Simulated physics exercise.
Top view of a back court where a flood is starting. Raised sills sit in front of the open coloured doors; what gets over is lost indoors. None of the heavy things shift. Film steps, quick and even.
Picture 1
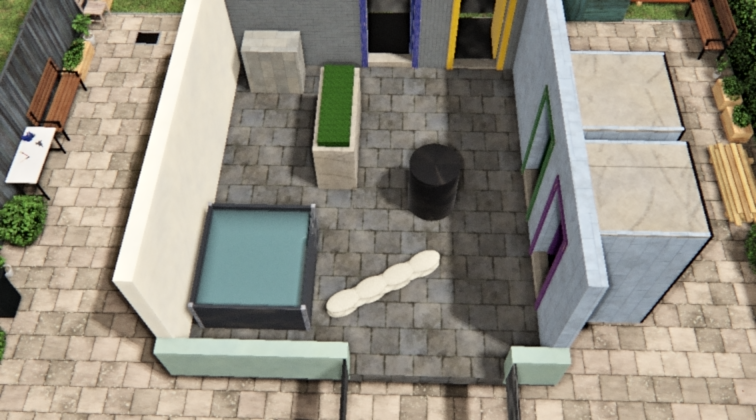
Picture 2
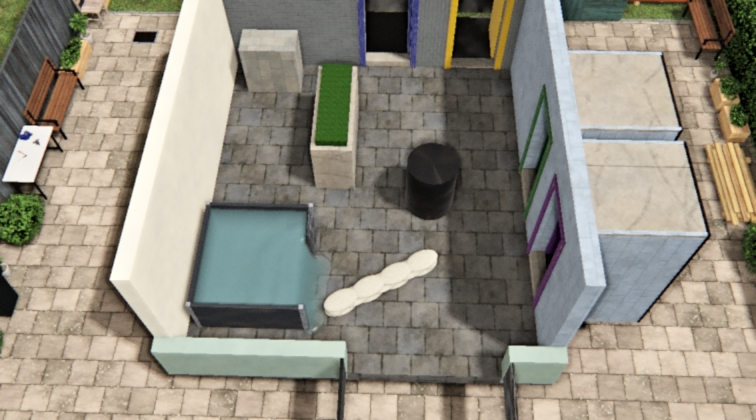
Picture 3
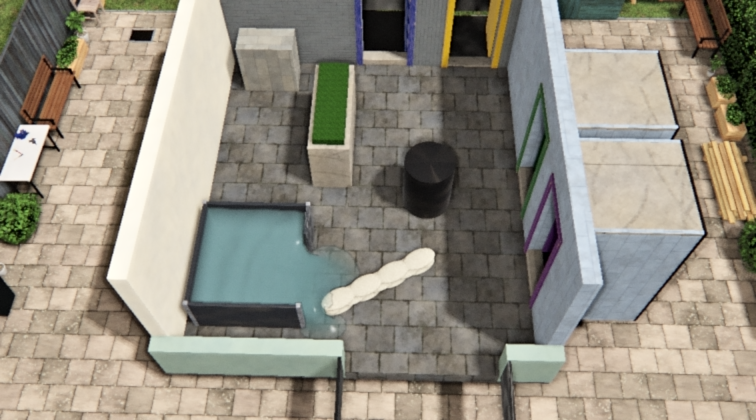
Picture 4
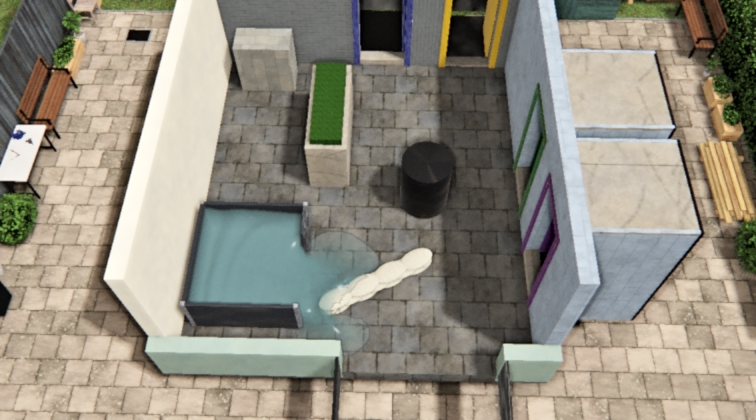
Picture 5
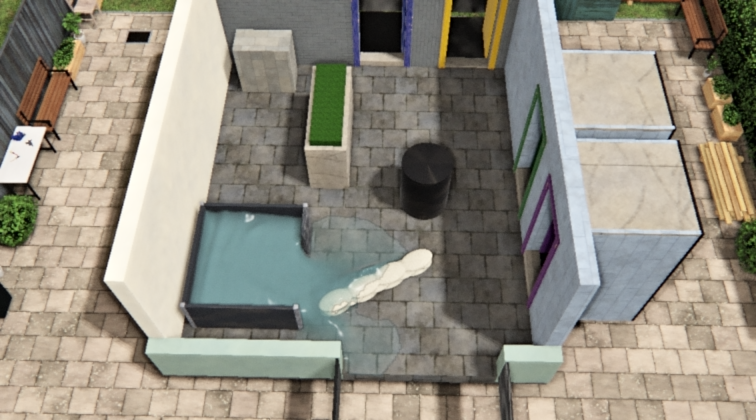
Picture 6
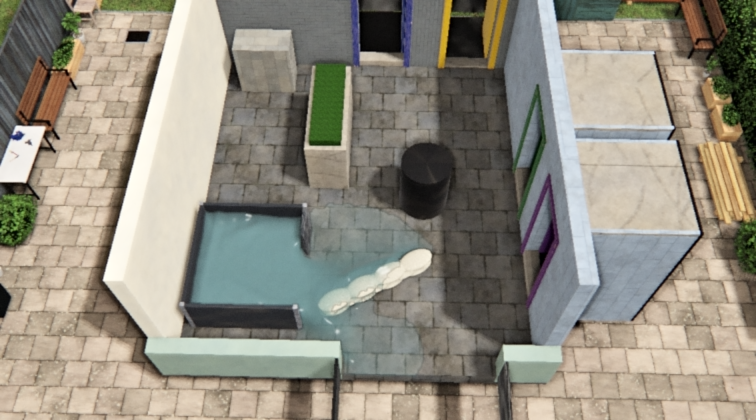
Water bursts from the right side of a dark-framed tank at the lower left of a grey-paved court, seen from high above with only a slight shift of view. Around it stand a grass-topped planter, a black drum, a pale lumpy barrier, cream and blue walls, and purple and yellow doorframes behind. The water reaches the barrier, spreads past both ends, and thins across the paving rightward.
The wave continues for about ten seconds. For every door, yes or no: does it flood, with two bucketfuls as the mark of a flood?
Blue door: No, green door: No, purple door: No, yellow door: Yes.
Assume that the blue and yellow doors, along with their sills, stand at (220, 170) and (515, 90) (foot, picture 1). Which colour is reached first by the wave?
It's the green one.
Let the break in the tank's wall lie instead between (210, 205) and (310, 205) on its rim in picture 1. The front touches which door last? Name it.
It's the green one that comes last.
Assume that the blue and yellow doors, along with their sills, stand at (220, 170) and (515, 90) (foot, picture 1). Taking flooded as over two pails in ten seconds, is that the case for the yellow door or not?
Yellow is flooded.
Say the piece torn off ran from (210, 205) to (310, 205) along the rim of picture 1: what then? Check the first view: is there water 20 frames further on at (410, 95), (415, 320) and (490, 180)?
The first point is soaked, the second spared, the third spared.
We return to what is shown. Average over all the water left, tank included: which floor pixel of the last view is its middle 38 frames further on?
My pick is pixel (382, 210).
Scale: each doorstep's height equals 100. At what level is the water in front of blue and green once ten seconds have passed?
Respectively about 40 and 30 per cent.
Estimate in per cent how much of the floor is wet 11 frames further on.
50 %.
A moment on, water covers 25 % of the floor; the blue door not reached, the green door wet at the sill, nothing in, the purple door not reached, the yellow door not reached.
Next, water covers 50 % of the floor; the blue door not reached, the green door wet at the sill, nothing in, the purple door wet at the sill, nothing in, the yellow door not reached.
Then, water covers 65 % of the floor; the blue door under two buckets in, the green door wet at the sill, nothing in, the purple door under two buckets in, the yellow door wet at the sill, nothing in.
Later, water covers 75 % of the floor; the blue door under two buckets in, the green door wet at the sill, nothing in, the purple door under two buckets in, the yellow door over two buckets in.
In the end, water covers 95 % of the floor; the blue door under two buckets in, the green door wet at the sill, nothing in, the purple door under two buckets in, the yellow door far over two buckets in.
